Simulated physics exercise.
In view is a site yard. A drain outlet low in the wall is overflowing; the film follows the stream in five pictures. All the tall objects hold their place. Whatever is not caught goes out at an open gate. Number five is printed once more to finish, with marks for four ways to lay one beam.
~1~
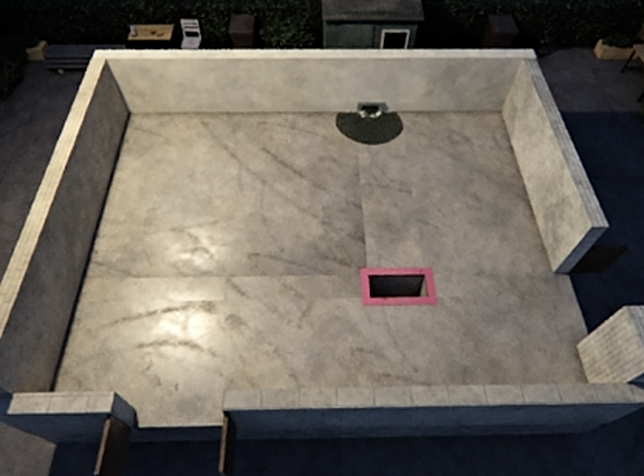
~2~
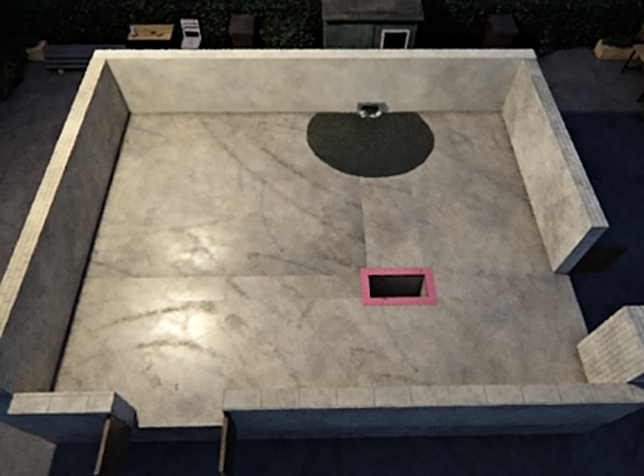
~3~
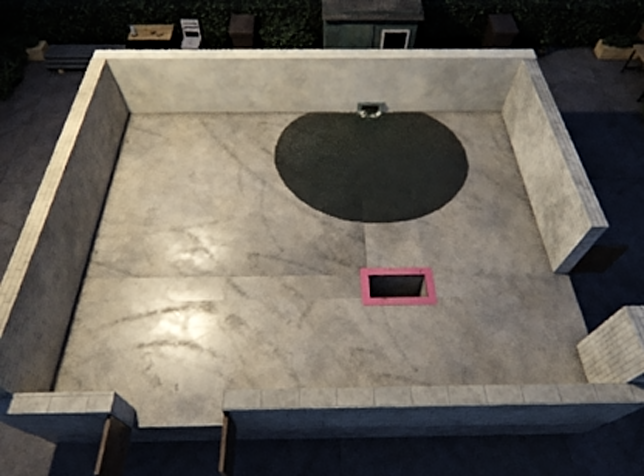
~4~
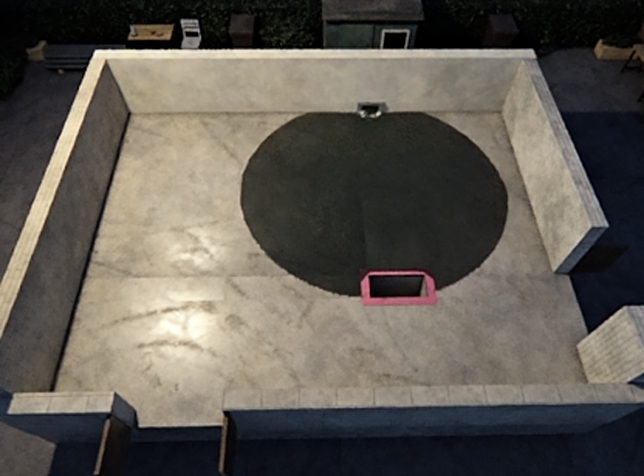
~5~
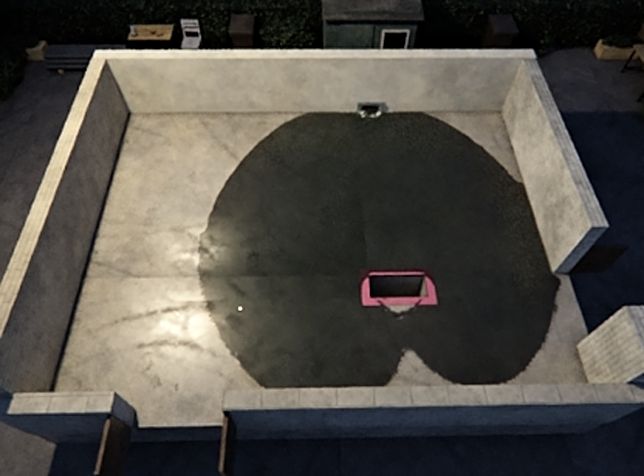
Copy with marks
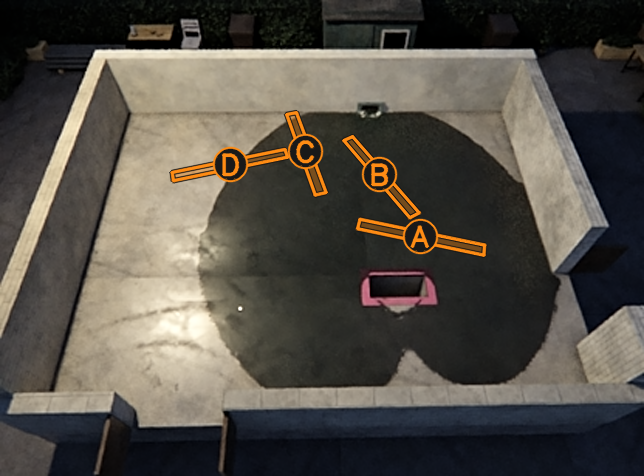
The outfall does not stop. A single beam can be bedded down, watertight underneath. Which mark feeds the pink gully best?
Use spot C.
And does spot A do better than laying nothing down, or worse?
Spot A is worse.
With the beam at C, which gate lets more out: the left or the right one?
The left one.
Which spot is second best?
D it is.
On the marked copy, A from (358, 223) to (484, 250); B from (348, 138) to (414, 215); C from (291, 113) to (320, 193); D from (172, 176) to (286, 153).
With A, about 14 % of the stream goes into the pink gully, about 81 % out by the gates.
With B, about 17 % of the stream goes into the pink gully, about 80 % out by the gates.
With C, about 43 % of the stream goes into the pink gully, about 53 % out by the gates.
With D, about 31 % of the stream goes into the pink gully, about 65 % out by the gates.
